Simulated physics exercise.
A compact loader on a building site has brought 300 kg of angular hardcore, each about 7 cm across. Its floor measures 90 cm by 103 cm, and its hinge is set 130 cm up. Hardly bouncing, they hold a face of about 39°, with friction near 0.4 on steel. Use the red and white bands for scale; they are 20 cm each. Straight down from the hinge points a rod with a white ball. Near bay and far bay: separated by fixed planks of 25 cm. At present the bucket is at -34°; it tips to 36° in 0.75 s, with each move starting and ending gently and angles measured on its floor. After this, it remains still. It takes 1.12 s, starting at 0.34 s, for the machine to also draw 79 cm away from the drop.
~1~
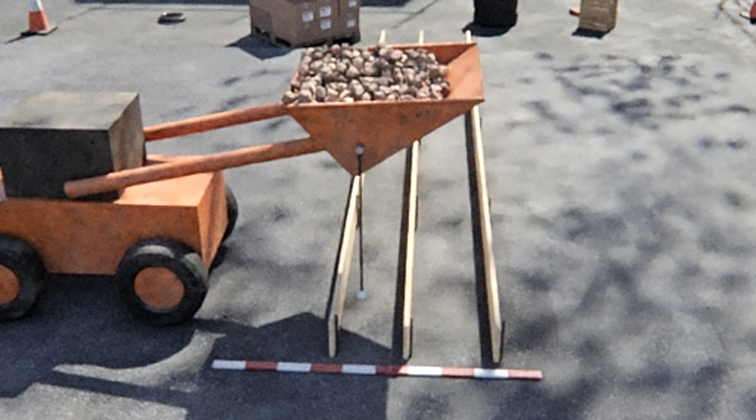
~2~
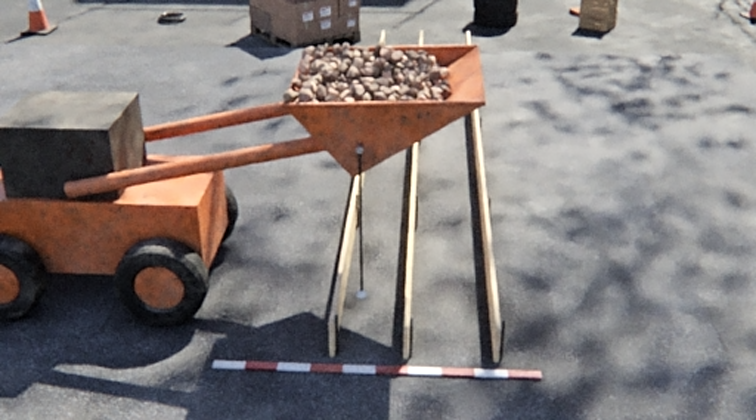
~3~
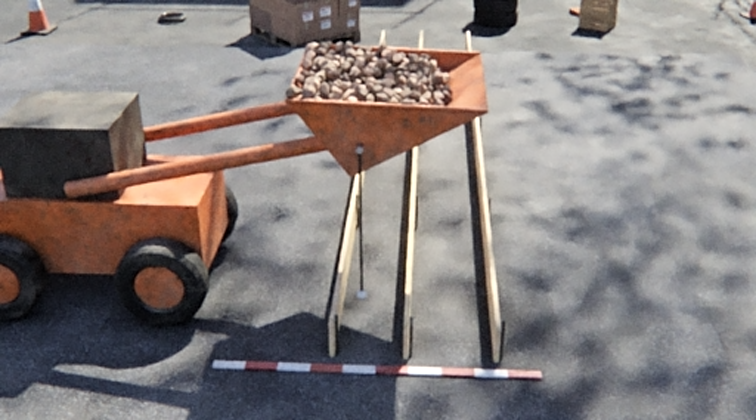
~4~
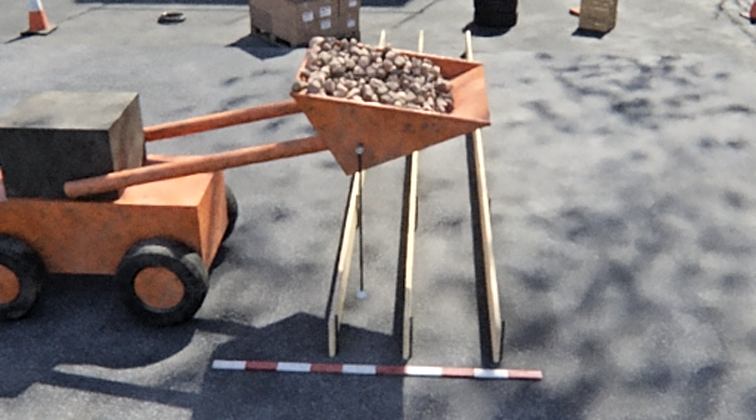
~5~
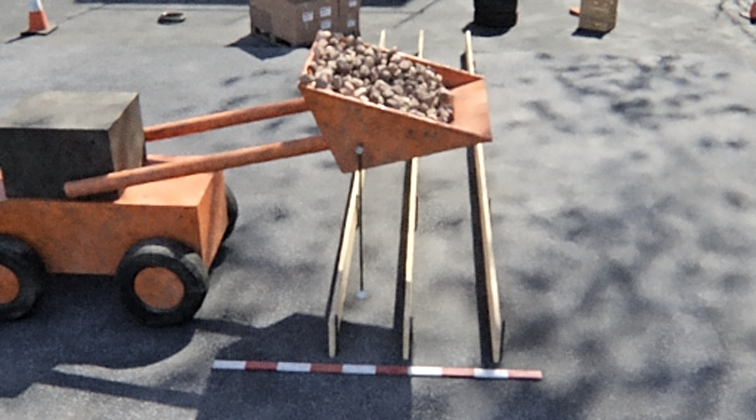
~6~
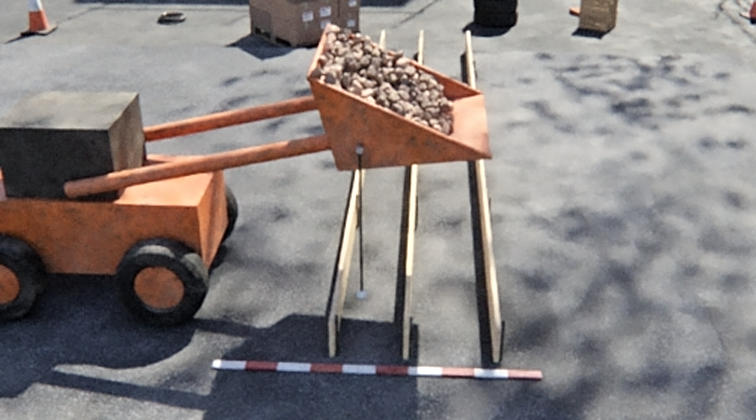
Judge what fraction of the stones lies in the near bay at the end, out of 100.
About 40 out of 100.
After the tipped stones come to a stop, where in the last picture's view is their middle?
Their middle is at about (421, 278).
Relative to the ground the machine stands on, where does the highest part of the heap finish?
The top of the heap ends up around 30 cm above that ground.
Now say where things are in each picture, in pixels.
Lip at (484, 100), floor tilted -34°, highest stones at (367, 55), in the first frame.
Lip at (485, 103), floor tilted -33°, highest stones at (351, 56), in the second frame.
The bucket is at -29°, its lip at (488, 111); the top of the load is at (325, 57), in the third frame.
Lip at (491, 124), floor tilted -23°, highest stones at (320, 48), in the fourth frame.
Lip at (492, 140), floor tilted -15°, highest stones at (327, 42), in the fifth frame.
Lip at (491, 158), floor tilted -7°, highest stones at (335, 37), in the sixth frame.
A little later the floor is at 25°; 100 % in the bucket; the foremost stones are at (446, 163).
Then the floor is at 36°; 61 % in the bucket, 5 % in the near bay, 34 % in the far bay; the foremost stones are at (459, 266).
Later still the floor is at 36°; 0 % in the bucket, 43 % in the near bay, 57 % in the far bay; the foremost stones are at (483, 276).
In the end the floor is at 36°; 0 % in the bucket, 43 % in the near bay, 57 % in the far bay; the foremost stones are at (483, 276).
